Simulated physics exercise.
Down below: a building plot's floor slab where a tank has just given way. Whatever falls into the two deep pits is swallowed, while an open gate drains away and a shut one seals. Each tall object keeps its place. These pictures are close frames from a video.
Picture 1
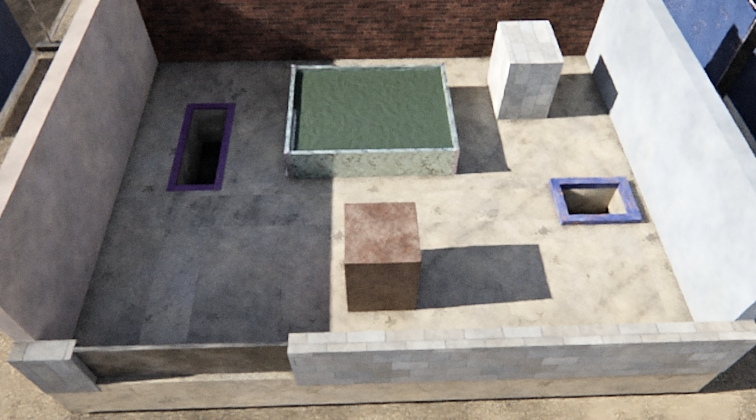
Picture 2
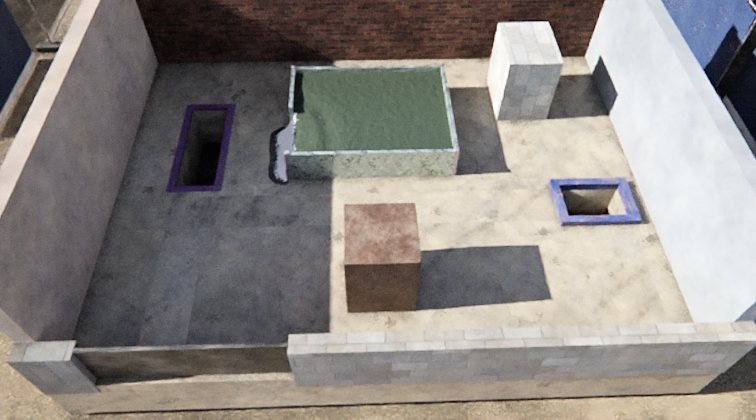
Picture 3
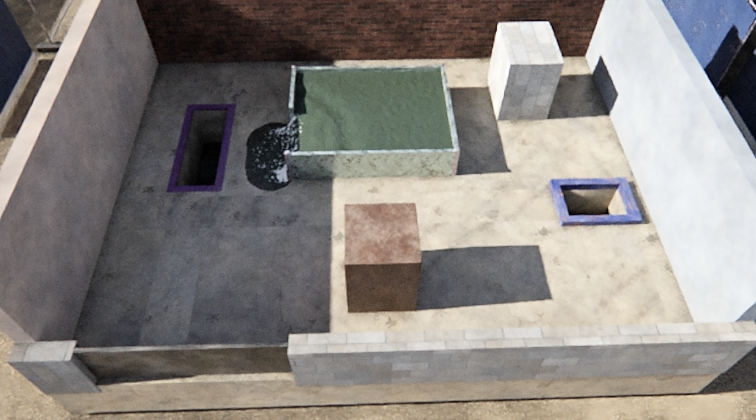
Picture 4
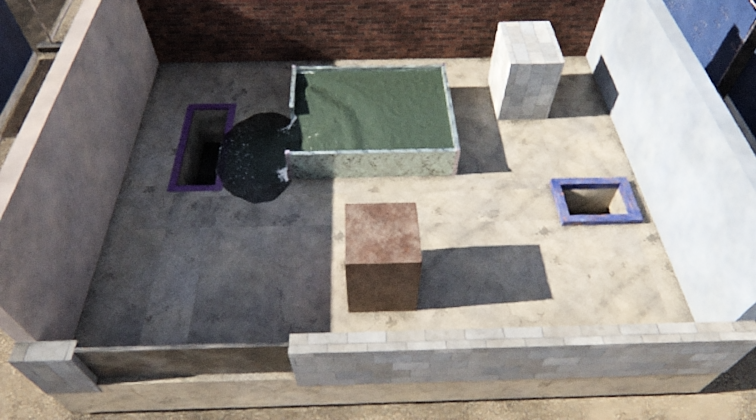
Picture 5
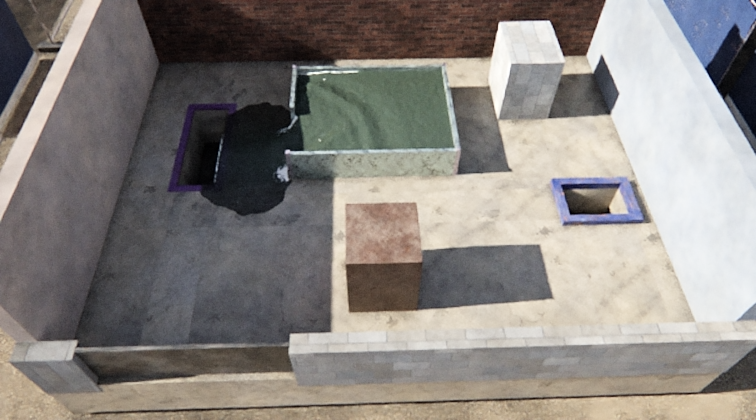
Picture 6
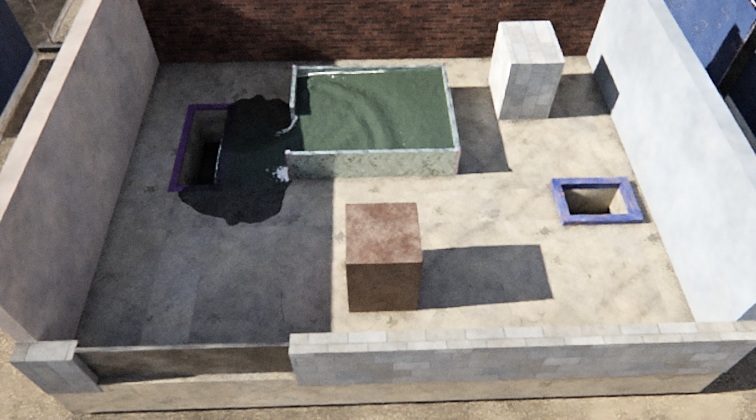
Walled building plot with a green-watered tank giving way on its left side, dark water spreading across the slab to the purple-framed opening.
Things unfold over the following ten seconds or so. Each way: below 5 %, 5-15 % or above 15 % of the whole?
As I see it, the gate claims a light share - short of five per cent, the purple pit claims a heavy share - exceeding fifteen per cent, the blue pit claims a light share - short of five per cent.
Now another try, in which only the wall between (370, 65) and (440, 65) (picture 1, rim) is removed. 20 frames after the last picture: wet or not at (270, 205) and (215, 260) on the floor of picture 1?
Well, the first place ends up left untouched, and the second one left untouched.
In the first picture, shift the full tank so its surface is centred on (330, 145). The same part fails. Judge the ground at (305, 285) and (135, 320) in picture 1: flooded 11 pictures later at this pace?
First spot spared, second spot submerged.
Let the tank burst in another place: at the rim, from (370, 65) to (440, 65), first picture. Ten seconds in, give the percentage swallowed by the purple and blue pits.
Purple 14 %, blue 2 %.
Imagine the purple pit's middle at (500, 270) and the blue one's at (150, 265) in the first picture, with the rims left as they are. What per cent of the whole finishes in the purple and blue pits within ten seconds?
Purple 2 %; blue 6 %.
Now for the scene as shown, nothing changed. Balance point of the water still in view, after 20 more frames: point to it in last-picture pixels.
That comes out near (328, 156).
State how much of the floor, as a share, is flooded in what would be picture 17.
My estimate is roughly 15 percent.
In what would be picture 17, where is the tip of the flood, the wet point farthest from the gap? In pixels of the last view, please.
The farthest wet spot is near (83, 314).
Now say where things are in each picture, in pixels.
The first picture shows still water in the open tank at (370, 109).
In the second picture, water pours out at (293, 146) and has run to (282, 131).
In the third picture, the front is at (257, 134), out from the gap at (294, 148).
In the fourth picture, the front is at (223, 142), out from the gap at (294, 148).
In the fifth picture, water pours out at (295, 148) and has run to (207, 189).
In the sixth picture, the front is at (191, 196), out from the gap at (295, 147).
A moment on, water covers 10 % of the floor; the gate 0 %, the purple pit 8 %, the blue pit 0 %.
Next, water covers 15 % of the floor; the gate 0 %, the purple pit 17 %, the blue pit 0 %.
Then, water covers 20 % of the floor; the gate 0 %, the purple pit 29 %, the blue pit 0 %.
Later, water covers 30 % of the floor; the gate 0 %, the purple pit 42 %, the blue pit 0 %.
In the end, water covers 45 % of the floor; the gate 0 %, the purple pit 54 %, the blue pit 0 %.
